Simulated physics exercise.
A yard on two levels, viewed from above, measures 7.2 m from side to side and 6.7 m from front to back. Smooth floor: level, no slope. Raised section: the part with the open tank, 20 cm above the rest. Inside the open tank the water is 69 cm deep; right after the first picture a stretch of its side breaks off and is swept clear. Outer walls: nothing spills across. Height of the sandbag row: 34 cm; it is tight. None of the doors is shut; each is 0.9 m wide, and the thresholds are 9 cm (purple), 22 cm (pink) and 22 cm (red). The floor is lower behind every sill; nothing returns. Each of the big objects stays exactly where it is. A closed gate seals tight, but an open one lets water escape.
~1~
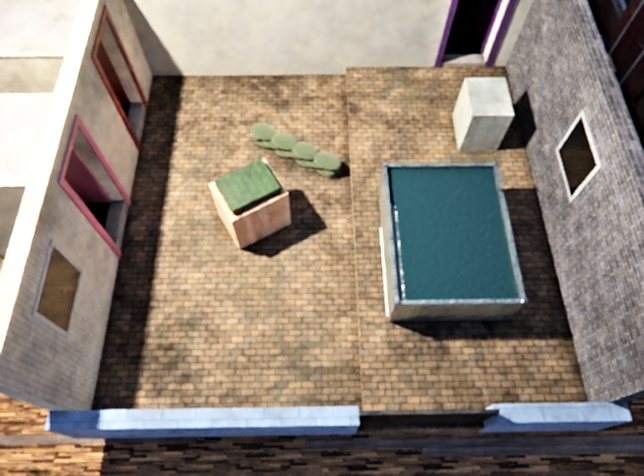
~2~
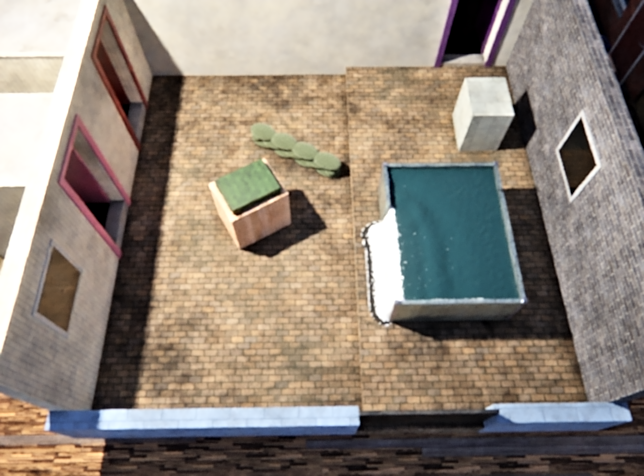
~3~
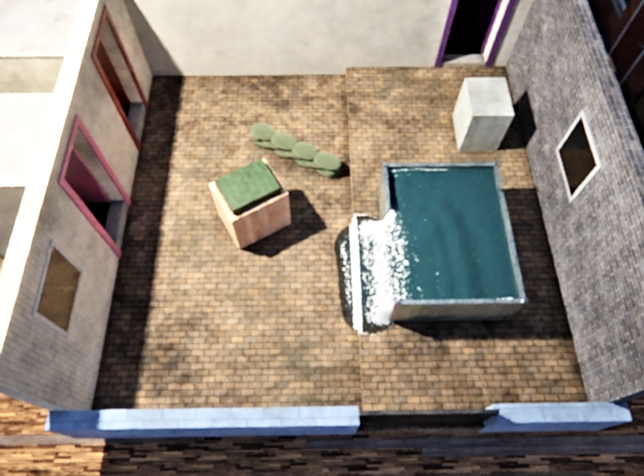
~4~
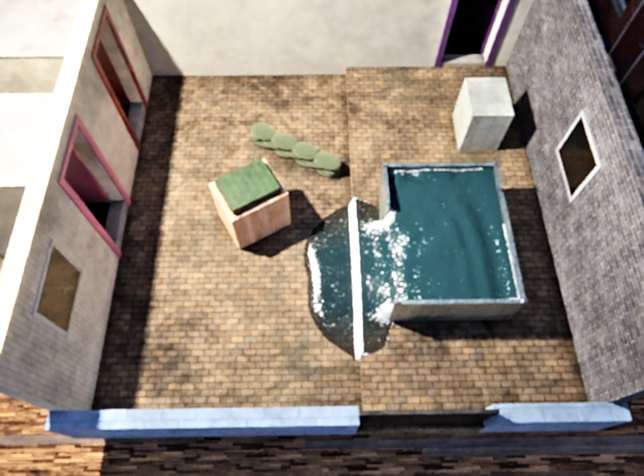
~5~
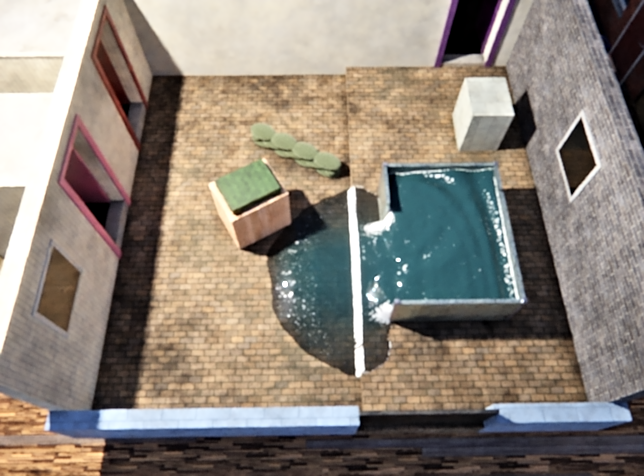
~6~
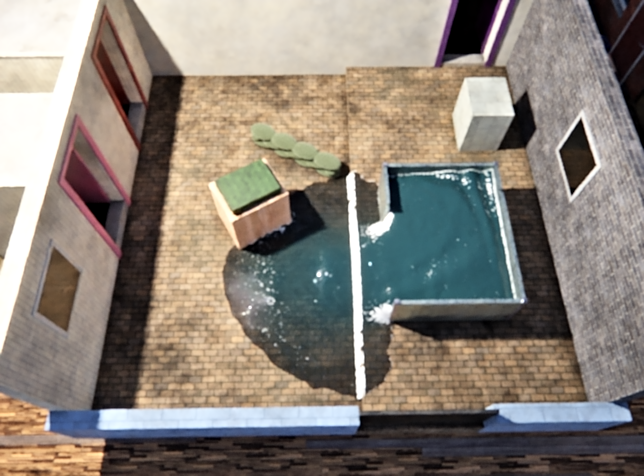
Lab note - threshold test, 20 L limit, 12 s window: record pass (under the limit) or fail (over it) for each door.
Results: Purple door pass, pink door pass, red door pass.
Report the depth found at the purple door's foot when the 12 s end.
It's about 0.0 cm.
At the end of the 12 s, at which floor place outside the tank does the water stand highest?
Close to (170, 83).
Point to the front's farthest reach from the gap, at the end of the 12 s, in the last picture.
(153, 77).
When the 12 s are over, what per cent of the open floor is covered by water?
Roughly 60 percent.
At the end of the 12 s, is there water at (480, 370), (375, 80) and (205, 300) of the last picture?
Going through the three points: Not yet touched, then not yet touched, then awash.
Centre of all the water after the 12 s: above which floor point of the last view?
About (245, 212).
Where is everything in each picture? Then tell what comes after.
Still water, 69 cm deep, in the open tank at (449, 231), in the first picture.
The front is at (373, 227), 0.8 m from the gap at (390, 265); 0.3 m2 of floor is under water; 69 cm left at the back of the open tank, in the second picture.
Water pours out at (390, 265) and has run 1.1 m, to (355, 221); deepest outside 35 cm, 69 cm at the open tank's back, in the third picture.
Water pours out at (389, 266) and has run 1.4 m, to (343, 211); deepest outside 35 cm, 65 cm at the open tank's back, in the fourth picture.
Water pours out at (389, 266) and has run 1.9 m, to (274, 252); deepest outside 36 cm, 59 cm at the open tank's back, in the fifth picture.
Water pours out at (389, 266) and has run 2.6 m, to (230, 265); deepest outside 37 cm, 61 cm at the open tank's back, in the sixth picture.
A moment later water covers 30 % of the floor and is deepest (34 cm) near (260, 240); purple door not reached, pink door not reached, red door not reached.
Soon after water covers 35 % of the floor and is deepest (57 cm) near (106, 405); purple door not reached, pink door 17 cm at the sill, 0 L in, red door not reached.
Next water covers 45 % of the floor and is deepest (30 cm) near (168, 300); purple door not reached, pink door 14 cm at the sill, 0 L in, red door 3 cm at the sill, 0 L in.
Later on water covers 60 % of the floor and is deepest (22 cm) near (338, 75); purple door not reached, pink door 8 cm at the sill, 0 L in, red door 6 cm at the sill, 0 L in.
At the end water covers 60 % of the floor and is deepest (18 cm) near (170, 83); purple door not reached, pink door 11 cm at the sill, 0 L in, red door 11 cm at the sill, 0 L in.
